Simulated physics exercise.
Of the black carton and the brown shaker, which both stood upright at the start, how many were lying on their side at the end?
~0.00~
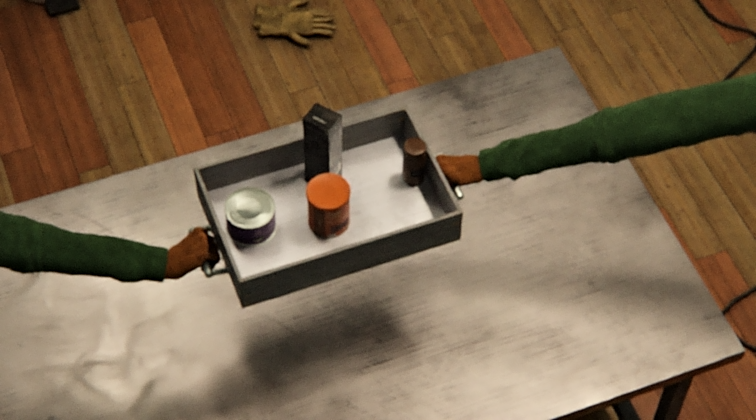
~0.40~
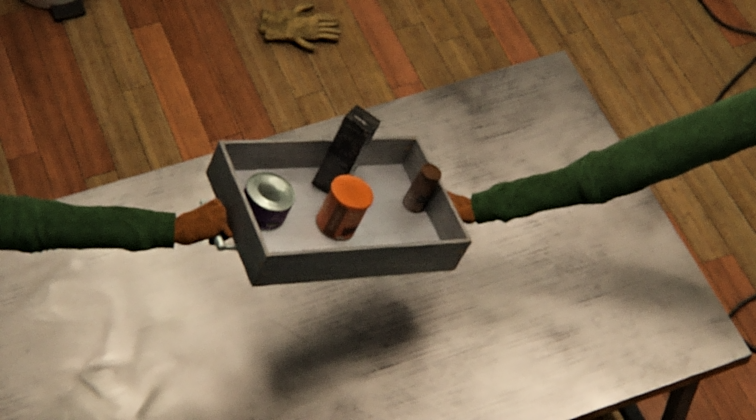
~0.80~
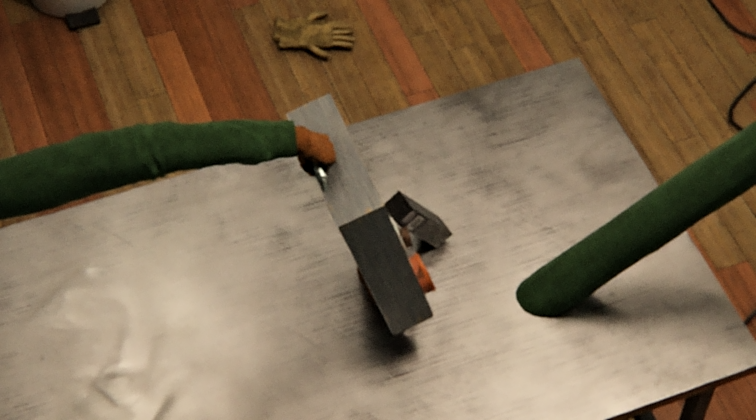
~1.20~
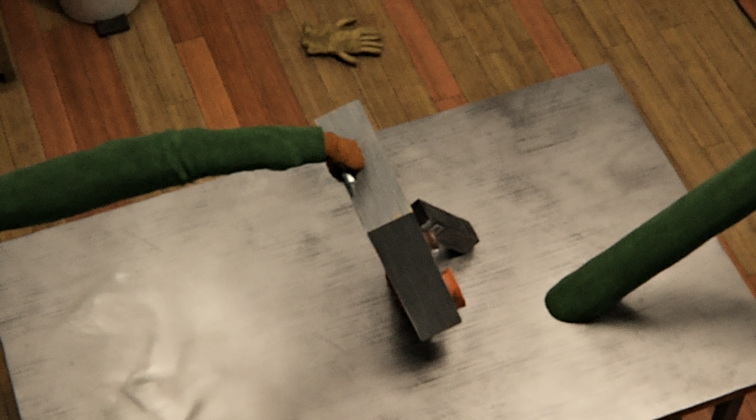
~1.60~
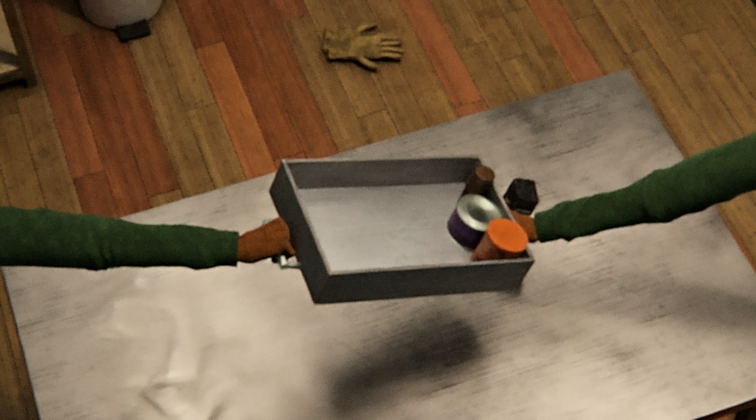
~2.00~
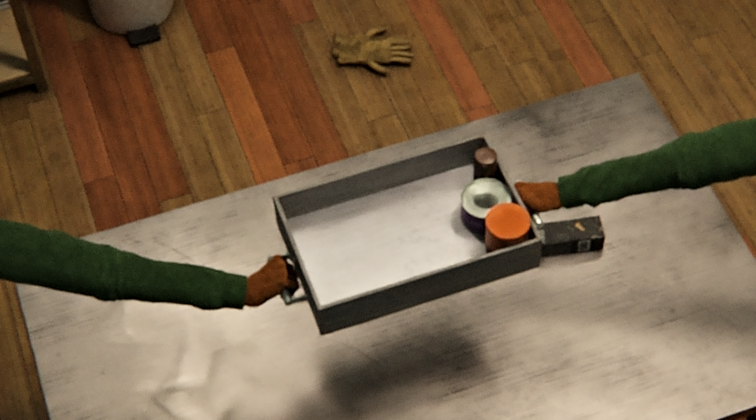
One of the two was lying on its side, the black carton. The brown shaker was upright inside the crate.
